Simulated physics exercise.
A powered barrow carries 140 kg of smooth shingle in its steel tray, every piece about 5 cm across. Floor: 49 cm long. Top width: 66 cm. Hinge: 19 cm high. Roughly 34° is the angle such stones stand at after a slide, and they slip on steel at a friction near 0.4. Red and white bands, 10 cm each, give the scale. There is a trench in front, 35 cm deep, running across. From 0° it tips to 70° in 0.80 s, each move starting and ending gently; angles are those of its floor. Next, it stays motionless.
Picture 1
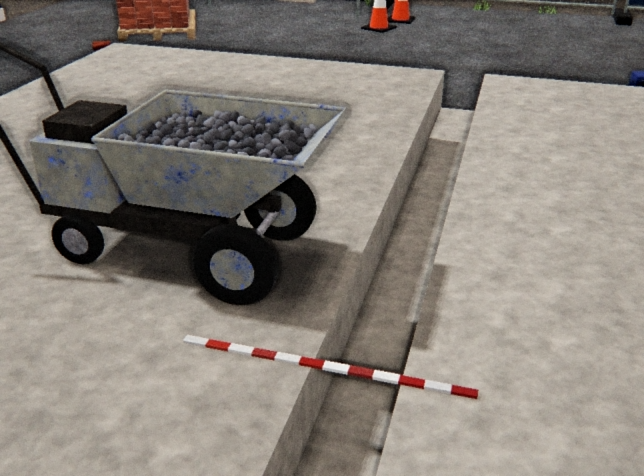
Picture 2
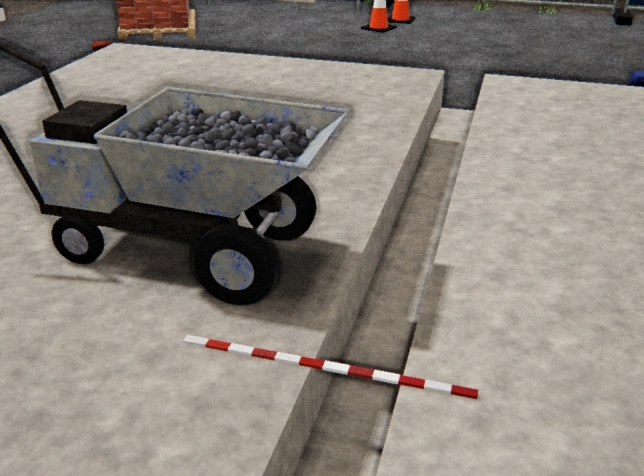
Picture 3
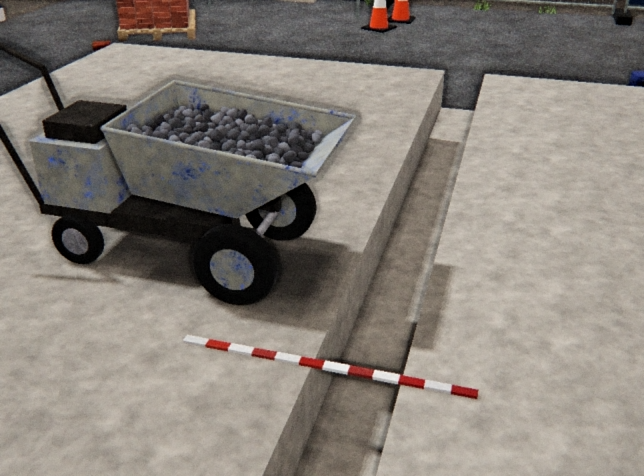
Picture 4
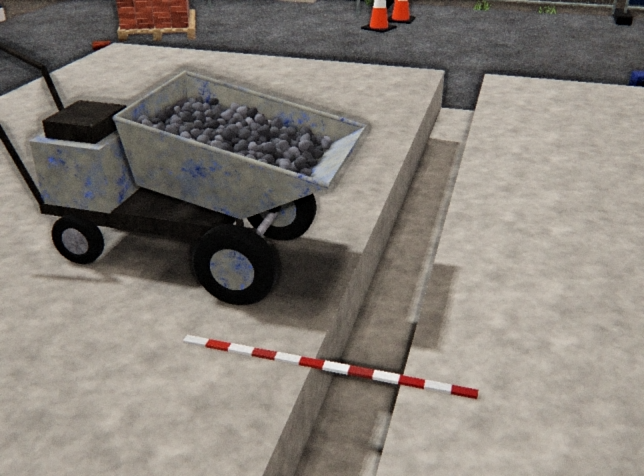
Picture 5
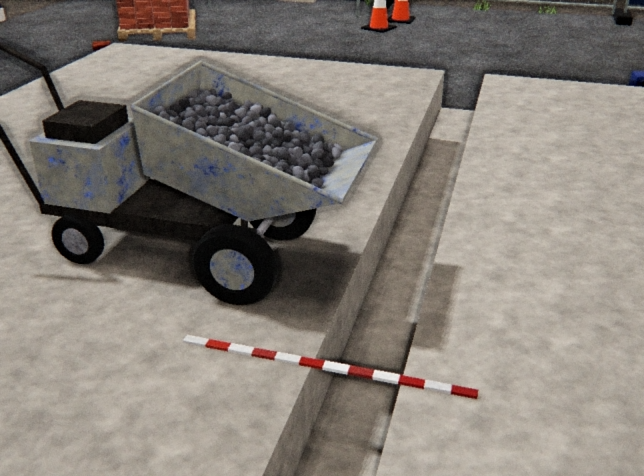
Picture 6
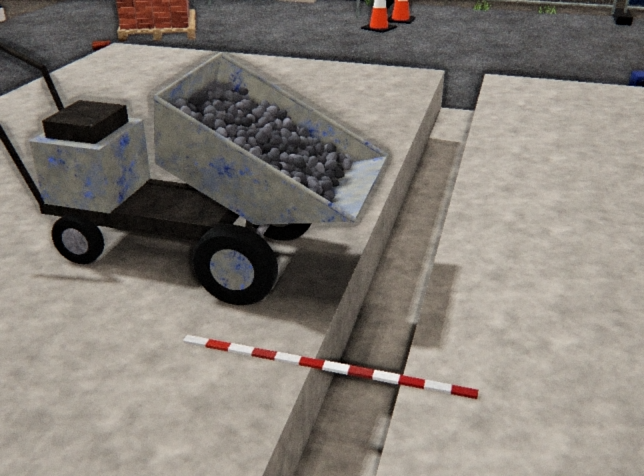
A grey, blue-flecked steel tray full of dark, smooth stones sits on a black-wheeled barrow at left, seen from above on a pale slab. A narrow trench runs beside it, crossed by a red and white banded pole, with orange cones and bricks behind on dark ground. Under a still camera, the tray's rear rises gently, then faster, tilting it steeply toward the right, while the barrow stays put.
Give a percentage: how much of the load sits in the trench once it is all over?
60 %.
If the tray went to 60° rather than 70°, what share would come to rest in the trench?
In that case some 45 per cent.
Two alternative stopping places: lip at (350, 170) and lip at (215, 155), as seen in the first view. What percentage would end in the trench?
The first gives about 0 percent and the second about 65 percent.
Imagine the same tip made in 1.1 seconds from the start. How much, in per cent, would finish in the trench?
With that change, it comes to around 65 per cent.
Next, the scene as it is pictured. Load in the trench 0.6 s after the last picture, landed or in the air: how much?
Roughly 25% by that time.
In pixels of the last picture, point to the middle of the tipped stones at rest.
(410, 332).
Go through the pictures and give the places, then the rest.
In the first picture, lip at (304, 165), floor tilted 0°, highest stones at (270, 129).
In the second picture, the tray is at 1°, its lip at (308, 168); the top of the load is at (245, 129).
In the third picture, lip at (317, 175), floor tilted 5°, highest stones at (197, 120).
In the fourth picture, lip at (329, 186), floor tilted 11°, highest stones at (188, 110).
In the fifth picture, lip at (343, 202), floor tilted 19°, highest stones at (196, 101).
In the sixth picture, lip at (355, 220), floor tilted 27°, highest stones at (213, 94).
Then, 0.3 s after the last picture the floor is at 59°, 100 % in the tray; the foremost stones are at (380, 249).
Then, 0.6 s after the last picture the floor is at 70°, 60 % in the tray, 25 % in the trench, 14 % past the trench; the foremost stones are at (469, 325).
Then, 0.9 s after the last picture the floor is at 70°, 9 % in the tray, 51 % in the trench, 40 % past the trench; the foremost stones are at (631, 348).
Then, 2.9 s after the last picture the floor is at 70°, 0 % in the tray, 60 % in the trench, 40 % past the trench; the foremost stones are past the picture's edge.
